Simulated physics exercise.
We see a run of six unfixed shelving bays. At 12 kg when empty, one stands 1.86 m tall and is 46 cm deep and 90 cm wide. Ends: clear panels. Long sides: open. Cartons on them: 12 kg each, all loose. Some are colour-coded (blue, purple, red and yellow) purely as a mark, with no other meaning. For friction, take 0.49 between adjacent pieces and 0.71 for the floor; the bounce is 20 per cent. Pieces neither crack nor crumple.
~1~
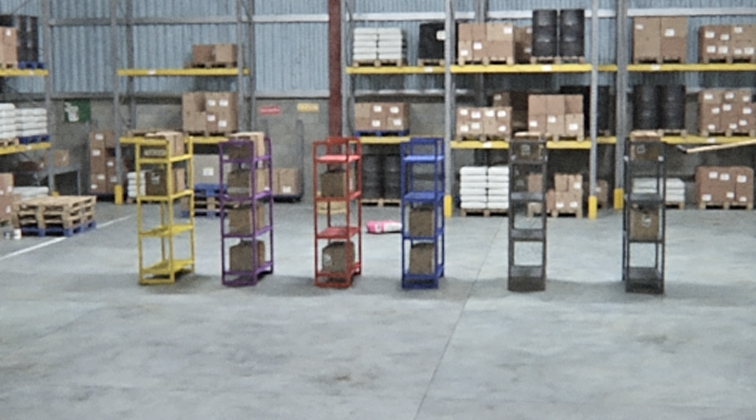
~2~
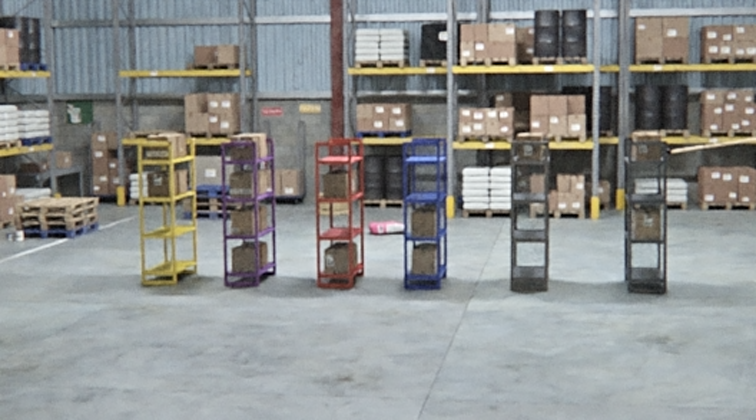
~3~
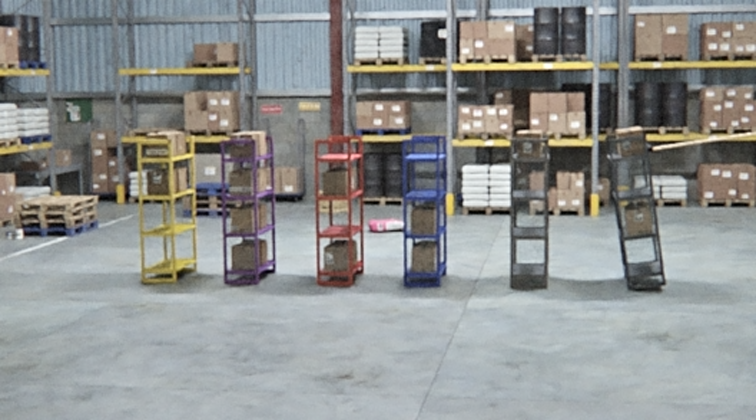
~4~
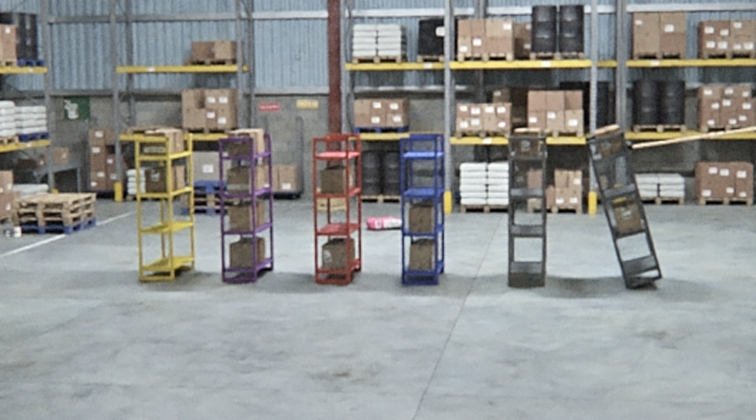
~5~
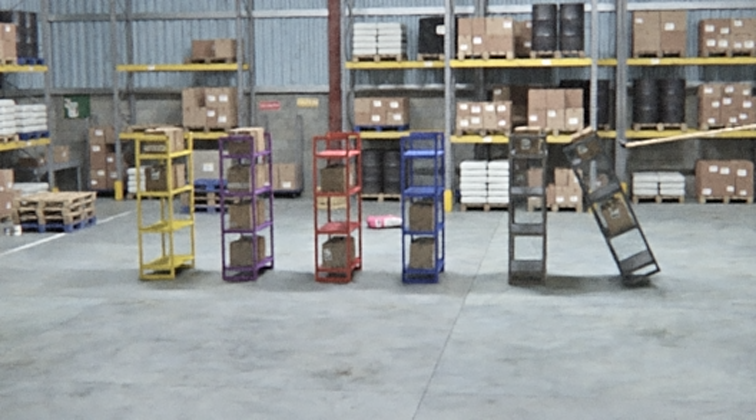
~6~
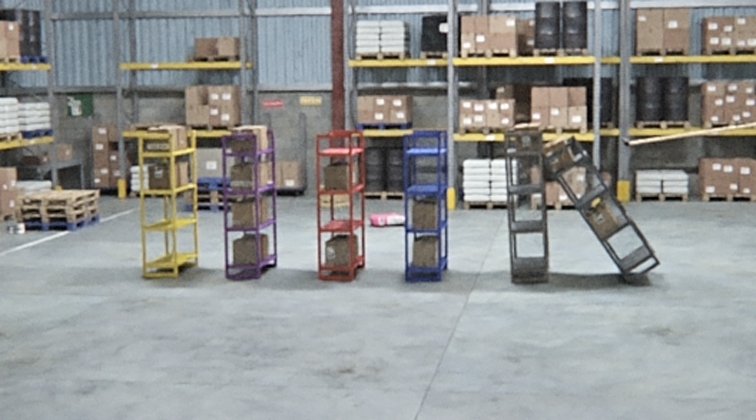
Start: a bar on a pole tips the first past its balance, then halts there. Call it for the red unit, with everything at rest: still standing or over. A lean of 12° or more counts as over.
Falls.
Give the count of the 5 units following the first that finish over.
I make it 3 of them.
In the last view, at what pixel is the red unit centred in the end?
Roughly at (308, 203).
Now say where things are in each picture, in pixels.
In the first frame (pixels give the middle of a visible side), pole end (686, 152) 19 cm from the first unit; red unit (332, 214); purple unit (238, 213); blue unit (419, 215); none of the others has stirred.
In the second frame, pole end (670, 152) pushing; red unit (334, 215).
In the third frame, pole end (651, 149) pushing; red unit (334, 213); none of the others has stirred.
In the fourth frame, pole end (631, 148) pushing; red unit (331, 211); none of the others has stirred.
In the fifth frame, pole end (624, 146) stopped; red unit (332, 209); none of the others has stirred.
In the sixth frame, pole end (628, 144) stopped; red unit (335, 207); purple unit (241, 207); blue unit (423, 208); steepest lean 3°, the unit at (526, 208); one has shifted.
Then, 0.28 s past the last view, 4 cartons spilt or dropped; none of the 5 other units over, 1 disturbed; red unit unmoved.
Then, 0.80 s past the last view, 6 cartons spilt or dropped; 1 of the 5 other units over; red unit unmoved; blue unit 8° from how it stood.
Then, 1.42 s past the last view, 6 cartons spilt or dropped; 2 of the 5 other units over; red unit 8° from how it stood; blue unit 27° from how it stood.
Then, 2.10 s past the last view, 8 cartons spilt or dropped; 3 of the 5 other units over; red unit 24° from how it stood; blue unit 42° from how it stood.
In the end, 12 cartons spilt or dropped; 3 of the 5 other units over; red unit 26° from how it stood; blue unit 43° from how it stood; purple unit unmoved. Two left standing. From the last view, middles, red unit near (308, 203), blue unit near (372, 211).
